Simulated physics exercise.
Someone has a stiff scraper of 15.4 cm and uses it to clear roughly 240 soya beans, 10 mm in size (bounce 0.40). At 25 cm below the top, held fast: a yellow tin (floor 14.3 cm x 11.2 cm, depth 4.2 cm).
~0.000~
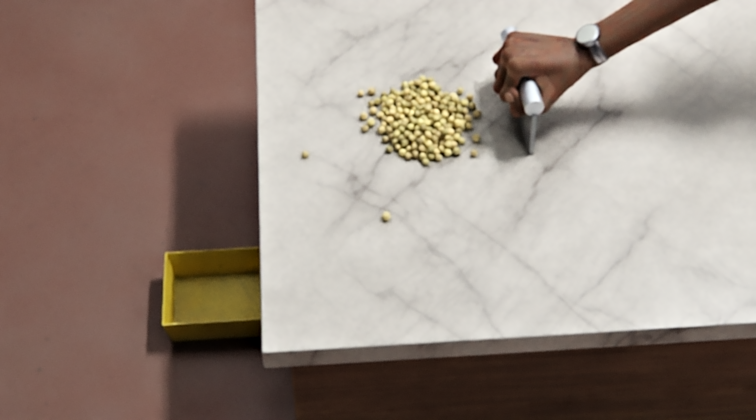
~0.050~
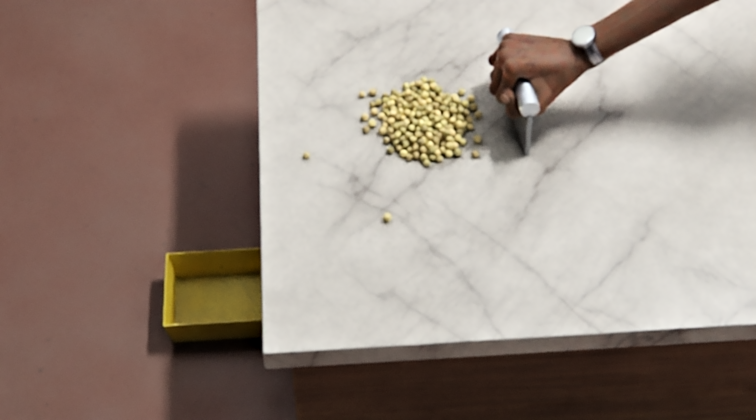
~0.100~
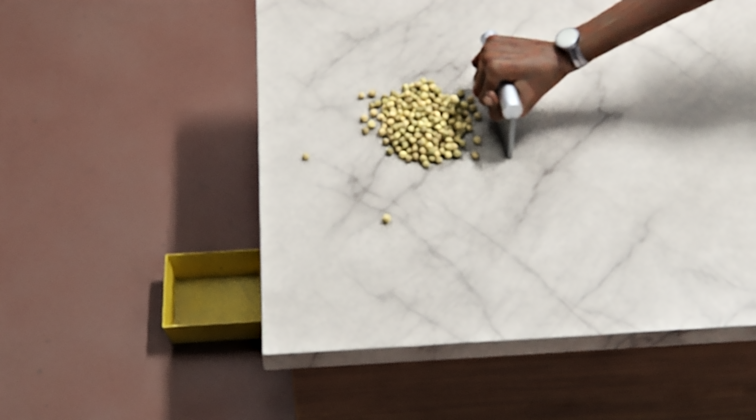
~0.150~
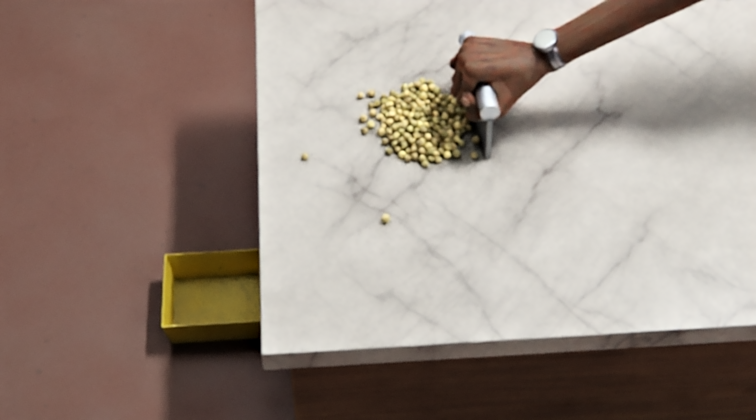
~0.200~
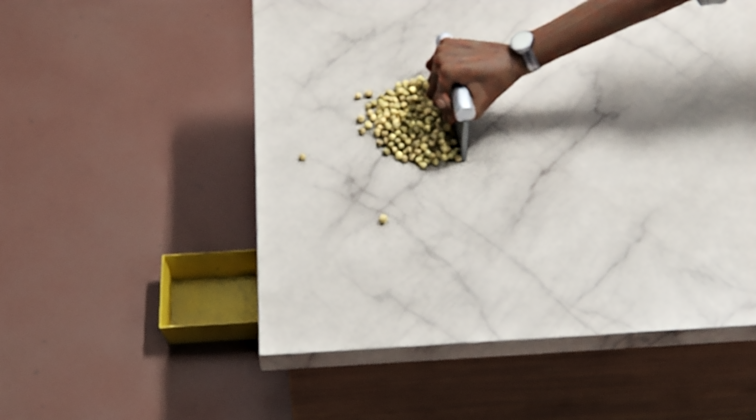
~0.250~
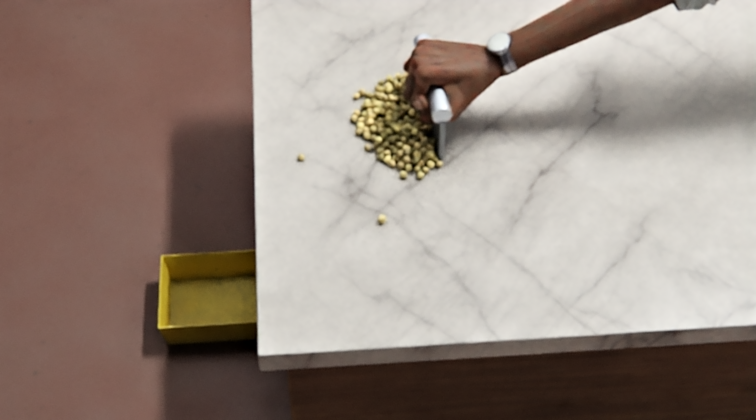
A dark-skinned hand wearing a silvery watch slides a scraper leftward across a white, grey-veined marble counter, seen from high above against a reddish-brown floor. A heap of small pale-yellow pieces lies left of the blade, two strays sit apart, and an open yellow tin rests lower, beside the counter's left edge. The blade nears the heap, then pushes it left, bunching the pieces together.
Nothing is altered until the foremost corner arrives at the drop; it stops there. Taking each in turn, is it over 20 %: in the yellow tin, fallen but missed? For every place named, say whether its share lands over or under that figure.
Yellow tin - over, fallen but missed - over.
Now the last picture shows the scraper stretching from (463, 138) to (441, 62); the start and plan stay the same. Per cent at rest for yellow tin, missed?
Yellow tin 45; missed 20.
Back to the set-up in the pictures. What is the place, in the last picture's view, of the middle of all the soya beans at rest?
It settles with its middle around (199, 272).
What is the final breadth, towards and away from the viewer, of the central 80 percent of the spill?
It covers around 26 cm.
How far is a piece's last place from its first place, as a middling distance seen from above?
Close to 32 cm, measured level.
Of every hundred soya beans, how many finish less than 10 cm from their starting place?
I'd put it at close to 5 percent.
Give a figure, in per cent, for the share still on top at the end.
Share: Approx. 30 %.
After 0.48 s, scraper 23 cm from its start, spill 22 cm wide; still on top 100 %.
Then, at 0.71 s, scraper 33 cm from its start, spill 26 cm wide; off the edge, not caught 55 %, still on top 45 %.
Then, at 0.90 s, scraper 33 cm from its start, spill 27 cm wide; yellow tin 25 %, off the edge, not caught 45 %, still on top 30 %.
In the end, at 2.0 s, yellow tin 25 %, fallen but missed 45 %, still on top 30 %.
